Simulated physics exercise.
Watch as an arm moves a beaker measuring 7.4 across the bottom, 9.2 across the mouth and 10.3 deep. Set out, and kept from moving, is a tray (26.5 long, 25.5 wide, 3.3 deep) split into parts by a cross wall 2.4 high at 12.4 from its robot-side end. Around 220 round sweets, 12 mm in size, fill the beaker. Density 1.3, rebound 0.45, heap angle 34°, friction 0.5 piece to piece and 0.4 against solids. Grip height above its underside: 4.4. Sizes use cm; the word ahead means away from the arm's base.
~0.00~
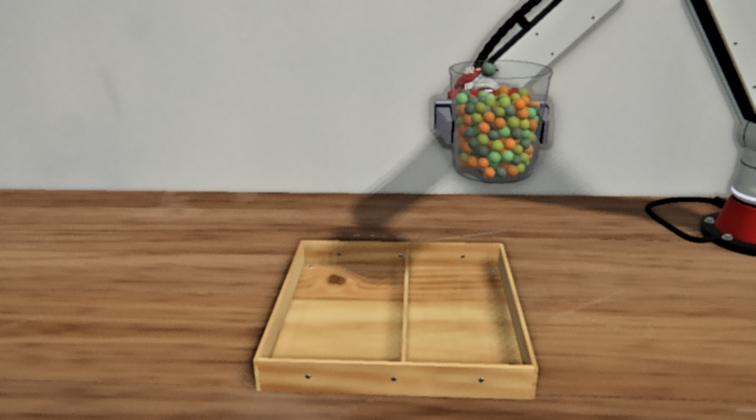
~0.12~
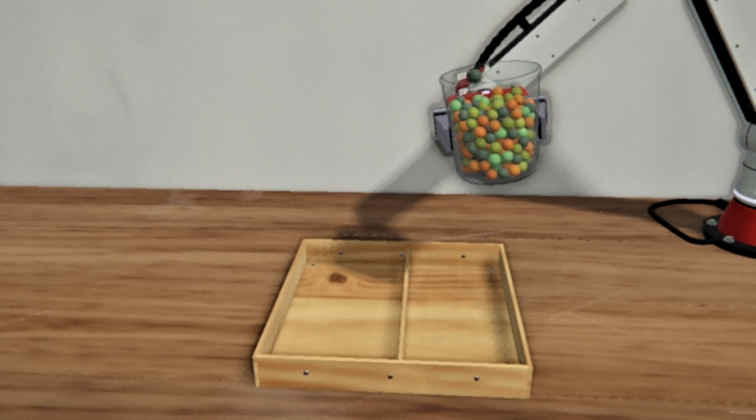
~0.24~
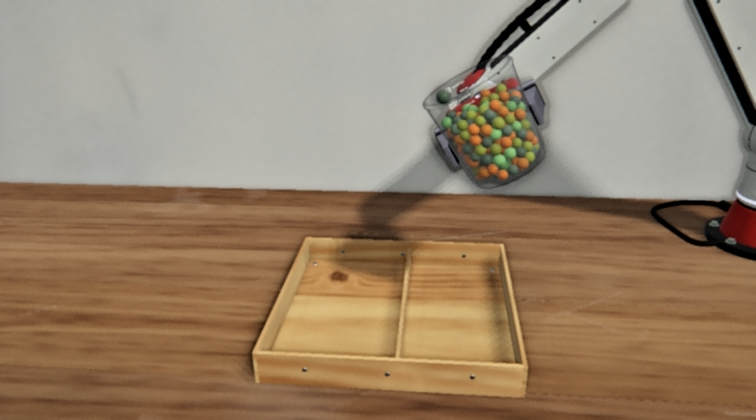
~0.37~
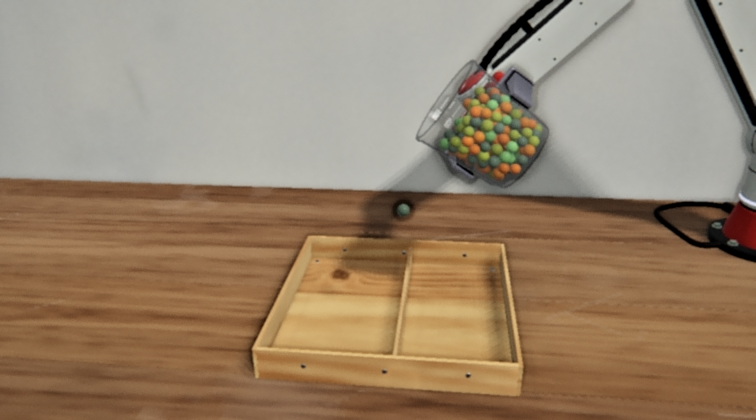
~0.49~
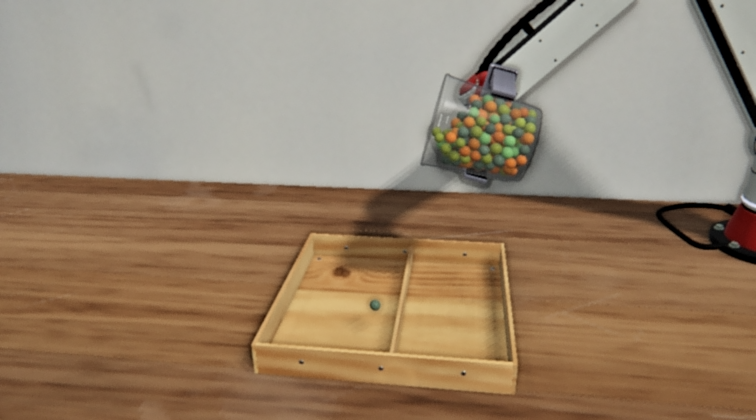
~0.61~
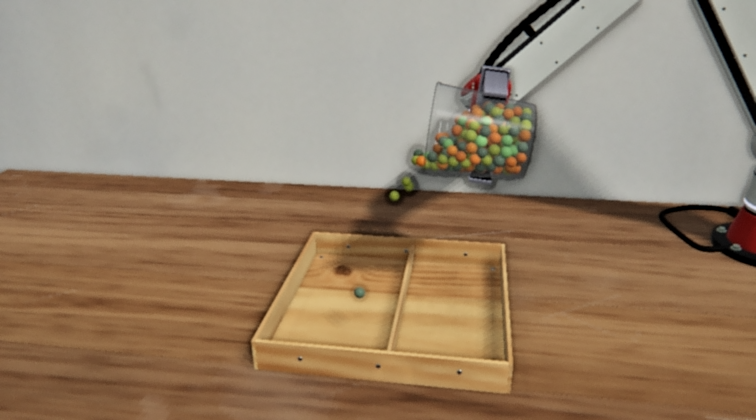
A robot arm holds a clear beaker of orange, green and yellow-green round sweets above a wooden table against a pale wall, seen from the front and slightly above. Below sits an open wooden tray split in two by a cross wall. The beaker tilts steadily leftward onto its side, one dark green sweet drops into the tray's left part, then a few more leave the rim, while the view drifts slightly.
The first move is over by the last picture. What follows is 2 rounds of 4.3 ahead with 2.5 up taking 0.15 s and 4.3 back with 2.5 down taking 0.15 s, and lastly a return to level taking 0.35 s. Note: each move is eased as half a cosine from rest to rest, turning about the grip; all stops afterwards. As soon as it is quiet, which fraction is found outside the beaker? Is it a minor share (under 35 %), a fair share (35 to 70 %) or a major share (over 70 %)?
It is a major share.
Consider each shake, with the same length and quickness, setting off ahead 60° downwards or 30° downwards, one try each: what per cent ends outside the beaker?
You'd get some 30 per cent with the first setting and some 60 per cent with the second.
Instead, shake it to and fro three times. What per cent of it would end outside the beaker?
Estimate: Around 90 %.
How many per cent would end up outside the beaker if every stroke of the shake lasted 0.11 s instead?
In that case around 95 per cent.
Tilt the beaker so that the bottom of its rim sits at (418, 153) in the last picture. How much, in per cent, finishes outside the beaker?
About 55 %.
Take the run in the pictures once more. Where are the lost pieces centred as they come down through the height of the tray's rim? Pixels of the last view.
About at (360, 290).
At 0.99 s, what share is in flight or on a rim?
Around 14 per cent of the load.
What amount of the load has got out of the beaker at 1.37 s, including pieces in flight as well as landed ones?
I'd say some 85 percent by then.
By 0.99 s, tilted 84° forward, highest piece 24 above the table; 96 in the beaker, 94 in the far-side part, 2 in the robot-side part, 1 on the table or floor, 31 in flight or on a rim.
By 1.37 s, tilted 48° forward, highest piece 25 above the table; 174 in the far-side part, 37 in the beaker, 8 in the robot-side part, 2 on the table or floor, 3 in flight or on a rim.
By 1.76 s, level, highest piece 22 above the table; 176 in the far-side part, 37 in the beaker, 8 in the robot-side part, 3 on the table or floor.
By 2.81 s, level, highest piece 22 above the table; 176 in the far-side part, 37 in the beaker, 8 in the robot-side part, 3 on the table or floor.
Final count, 176 in the far-side part, 37 in the beaker, 8 in the robot-side part, 3 on the table or floor. That is 83 % outside the beaker.
